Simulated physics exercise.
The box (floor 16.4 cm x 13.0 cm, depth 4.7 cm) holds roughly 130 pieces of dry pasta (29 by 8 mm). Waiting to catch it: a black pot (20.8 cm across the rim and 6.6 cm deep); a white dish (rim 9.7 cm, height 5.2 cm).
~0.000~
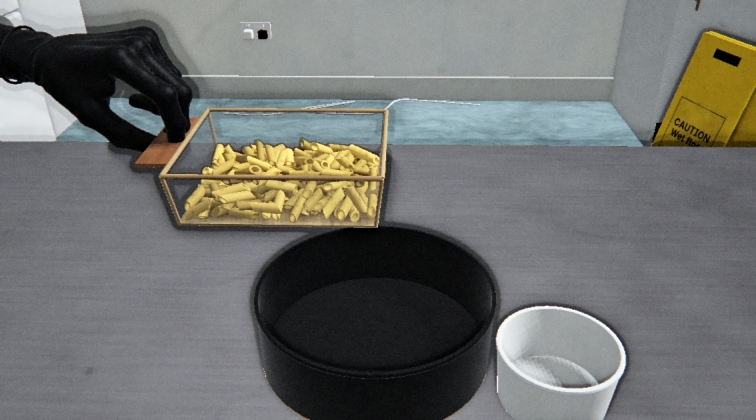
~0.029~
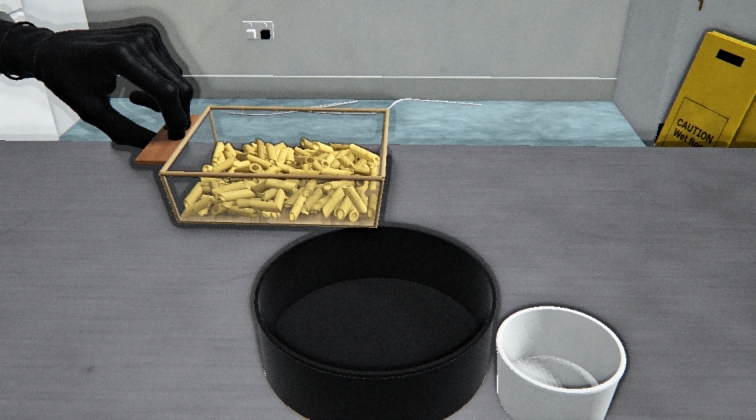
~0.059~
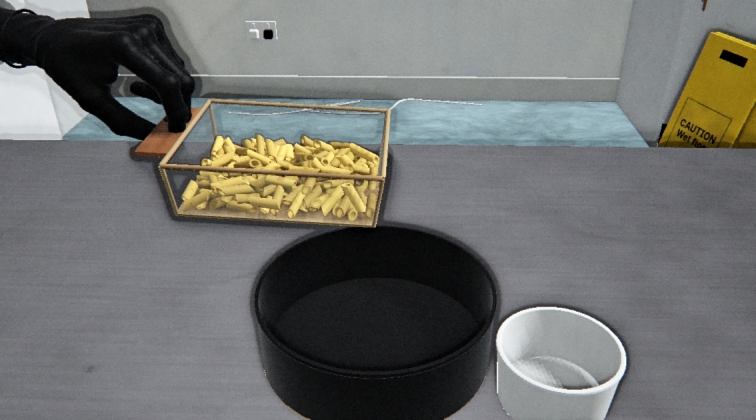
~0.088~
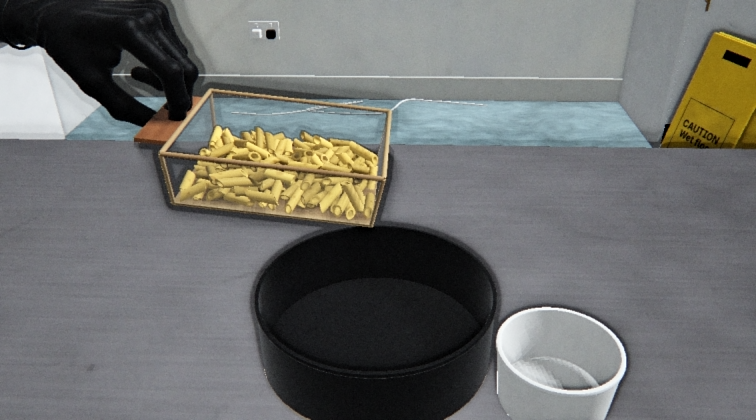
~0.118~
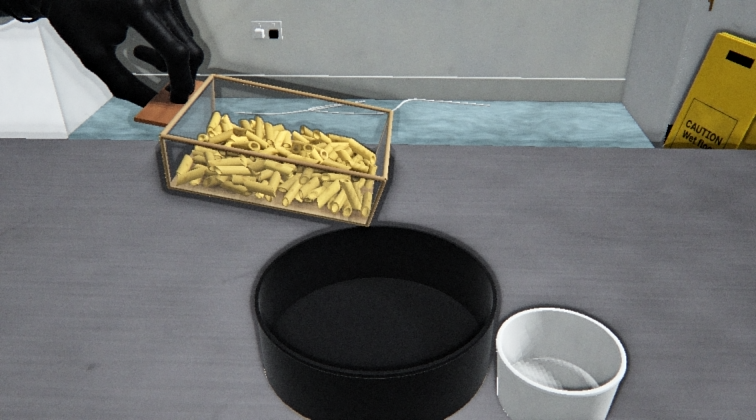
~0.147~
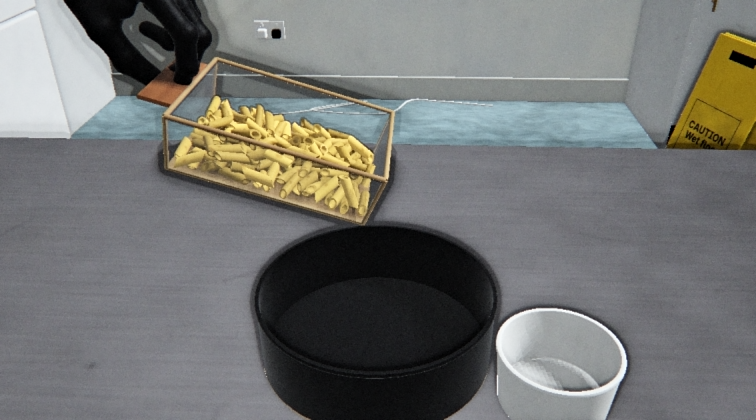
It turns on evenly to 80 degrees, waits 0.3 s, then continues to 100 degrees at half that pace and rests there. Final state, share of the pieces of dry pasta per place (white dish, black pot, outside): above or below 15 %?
White dish: Below, black pot: Above, outside: Above.
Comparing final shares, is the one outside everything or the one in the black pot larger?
In the black pot.
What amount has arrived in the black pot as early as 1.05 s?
Near 30 per cent so far.
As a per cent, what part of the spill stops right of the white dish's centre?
30 %, approximately.
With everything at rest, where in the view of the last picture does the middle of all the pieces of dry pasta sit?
(434, 310), approximately.
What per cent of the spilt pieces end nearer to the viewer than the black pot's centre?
I'd estimate close to 0 in a hundred.
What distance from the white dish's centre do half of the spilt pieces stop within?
Some 18 cm from the centre.
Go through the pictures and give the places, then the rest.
In the first picture, box at (272, 183); tilt 0 degrees; leading edge at (385, 141); middle of the load at (295, 184); black pot at (375, 288); white dish at (560, 345).
In the second picture, box at (272, 181); tilt 1 degrees; leading edge at (385, 141); middle of the load at (295, 183).
In the third picture, box at (272, 177); tilt 3 degrees; leading edge at (386, 141); middle of the load at (294, 179).
In the fourth picture, box at (272, 172); tilt 6 degrees; low side right; leading edge at (387, 142); middle of the load at (292, 175).
In the fifth picture, box at (273, 163); tilt 11 degrees; low side right; leading edge at (388, 142); middle of the load at (290, 167).
In the sixth picture, box at (276, 154); tilt 17 degrees; low side right; leading edge at (390, 143); middle of the load at (288, 159); black pot at (376, 288); white dish at (560, 348). It turns about 195 degrees a second.
Then, at 0.49 s, tilt 79 degrees; box 100 %; middle of all pieces near (356, 123).
After 0.78 s, tilt 80 degrees; outside 15 %, black pot 20 %, box 55 %, in the air 10 %; middle of all pieces near (407, 206).
Then, at 1.05 s, tilt 96 degrees; outside 20 %, black pot 30 %, box 50 %, in the air 5 %; middle of all pieces near (414, 223).
After 1.30 s, tilt 100 degrees; outside 20 %, black pot 35 %, box 35 %, in the air 10 %; middle of all pieces near (424, 243).
At rest (3.2 s), outside 35 %, black pot 65 %, box 0 %, white dish 0 %.
